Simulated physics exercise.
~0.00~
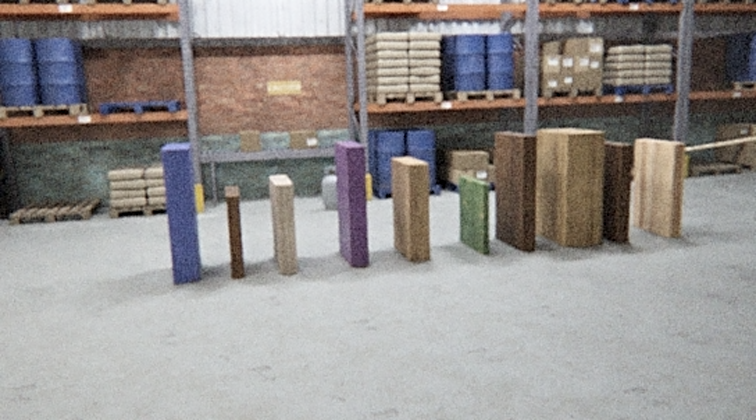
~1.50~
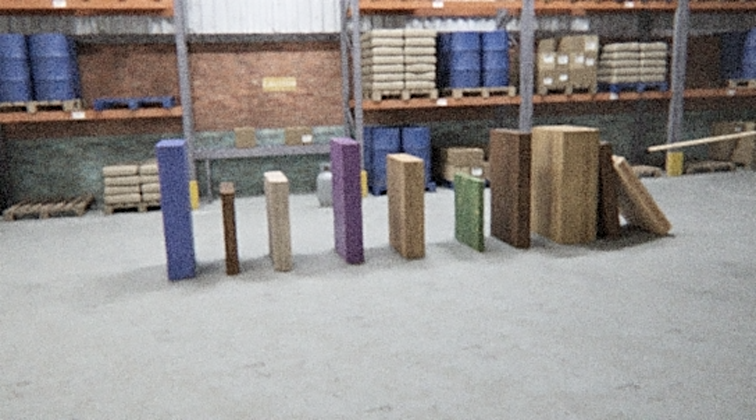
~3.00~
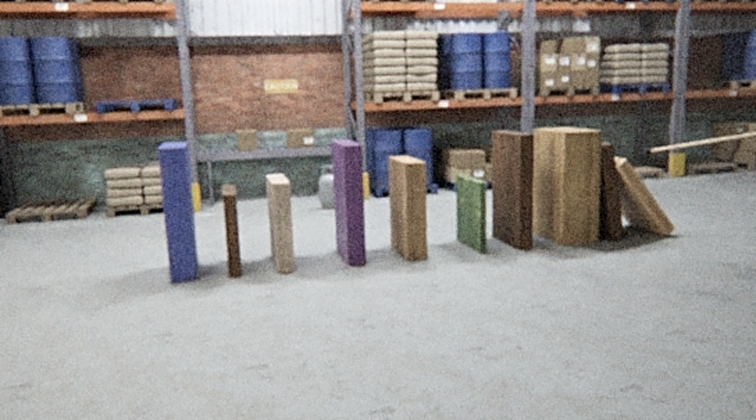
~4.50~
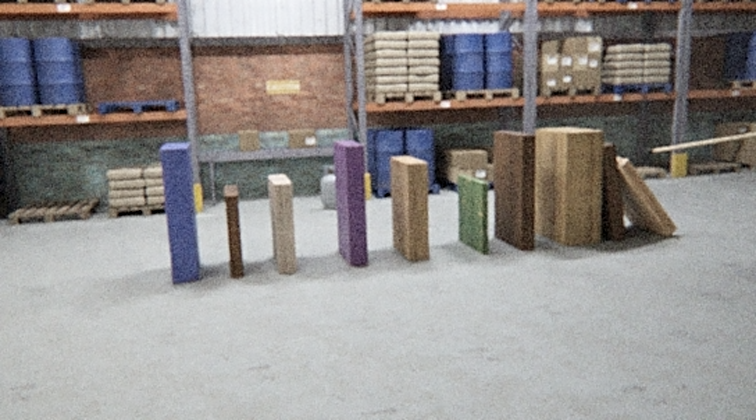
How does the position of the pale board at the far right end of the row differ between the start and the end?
At the start the pale board stands upright, and at the end it leans to the left against the dark brown board beside it.
